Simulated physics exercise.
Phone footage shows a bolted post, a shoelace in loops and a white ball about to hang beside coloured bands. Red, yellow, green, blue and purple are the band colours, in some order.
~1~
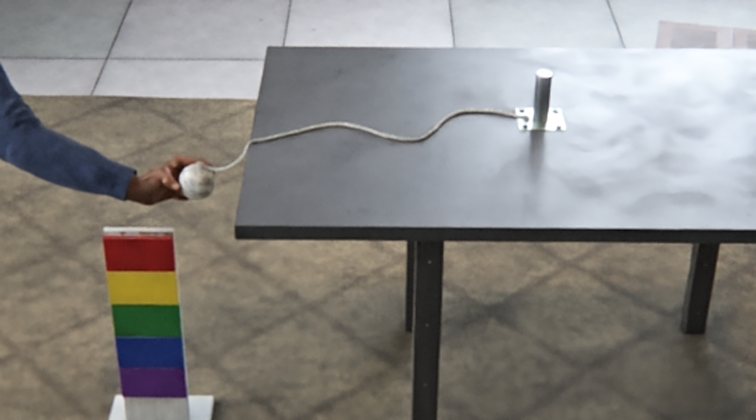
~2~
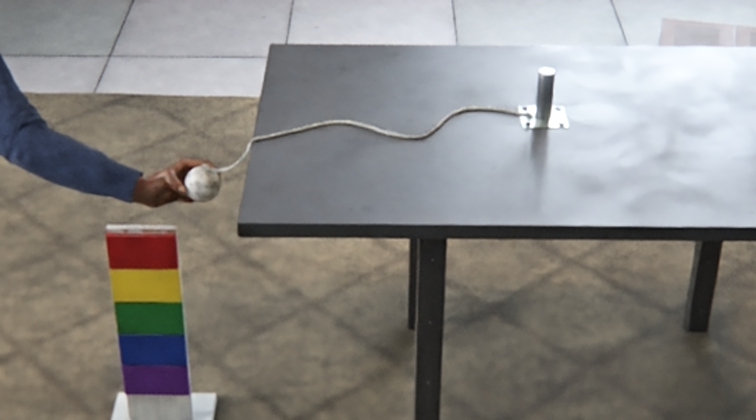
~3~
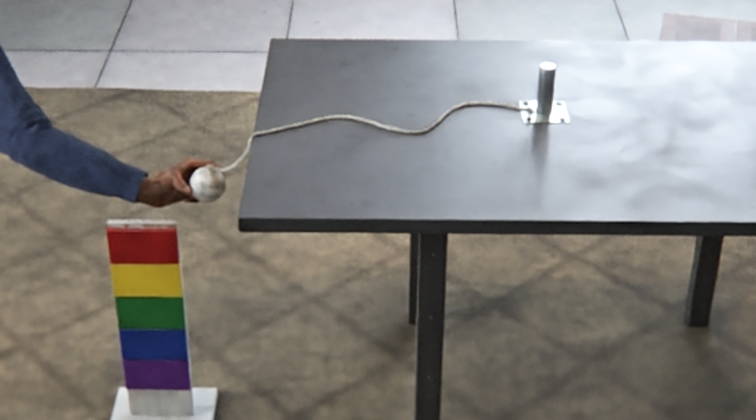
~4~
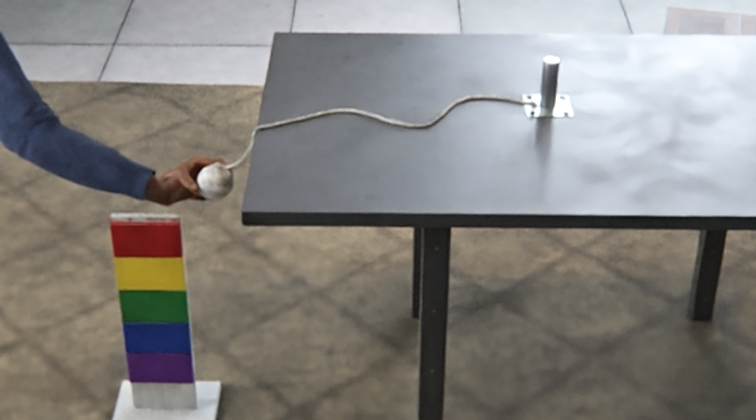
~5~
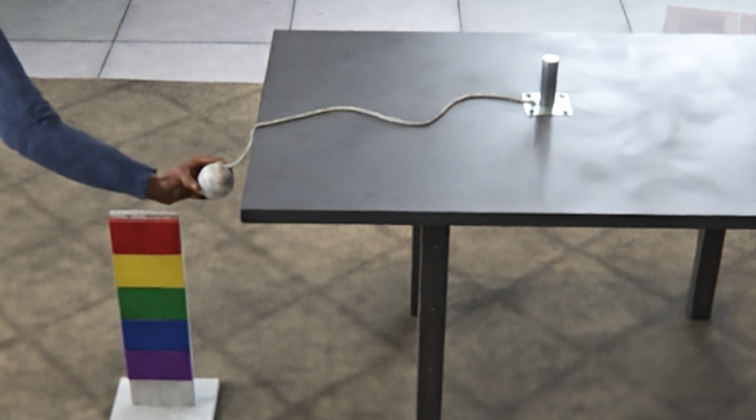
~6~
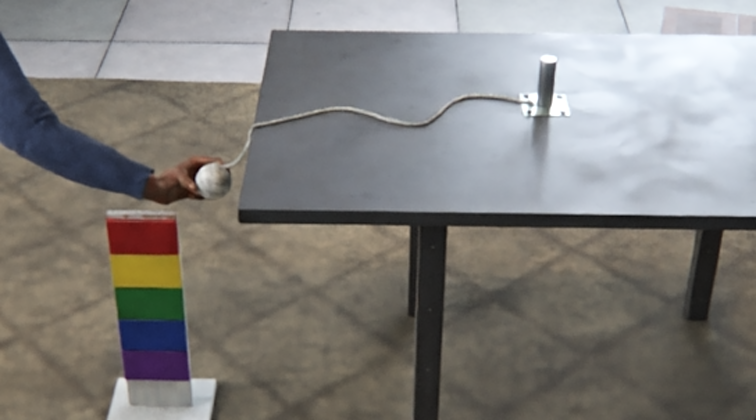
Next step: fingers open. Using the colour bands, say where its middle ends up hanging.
Its middle ends up at the red band.
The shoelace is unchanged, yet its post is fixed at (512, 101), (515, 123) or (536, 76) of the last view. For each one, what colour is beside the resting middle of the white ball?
In turn, yellow, then yellow, then red.
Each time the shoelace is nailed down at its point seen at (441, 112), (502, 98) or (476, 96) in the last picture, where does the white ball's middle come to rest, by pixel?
(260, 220), (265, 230), (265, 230).
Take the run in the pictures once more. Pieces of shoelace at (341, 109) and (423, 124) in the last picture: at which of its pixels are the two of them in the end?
Around (301, 120); the other one around (391, 114).
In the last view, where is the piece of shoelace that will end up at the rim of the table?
Location: About (293, 118).
Soon after, ball near (231, 238); level with red.
Then, ball near (286, 231); level with red.
Further on, ball near (262, 239); level with red.
At rest, ball near (262, 238); level with red. Its middle rests at the red band.
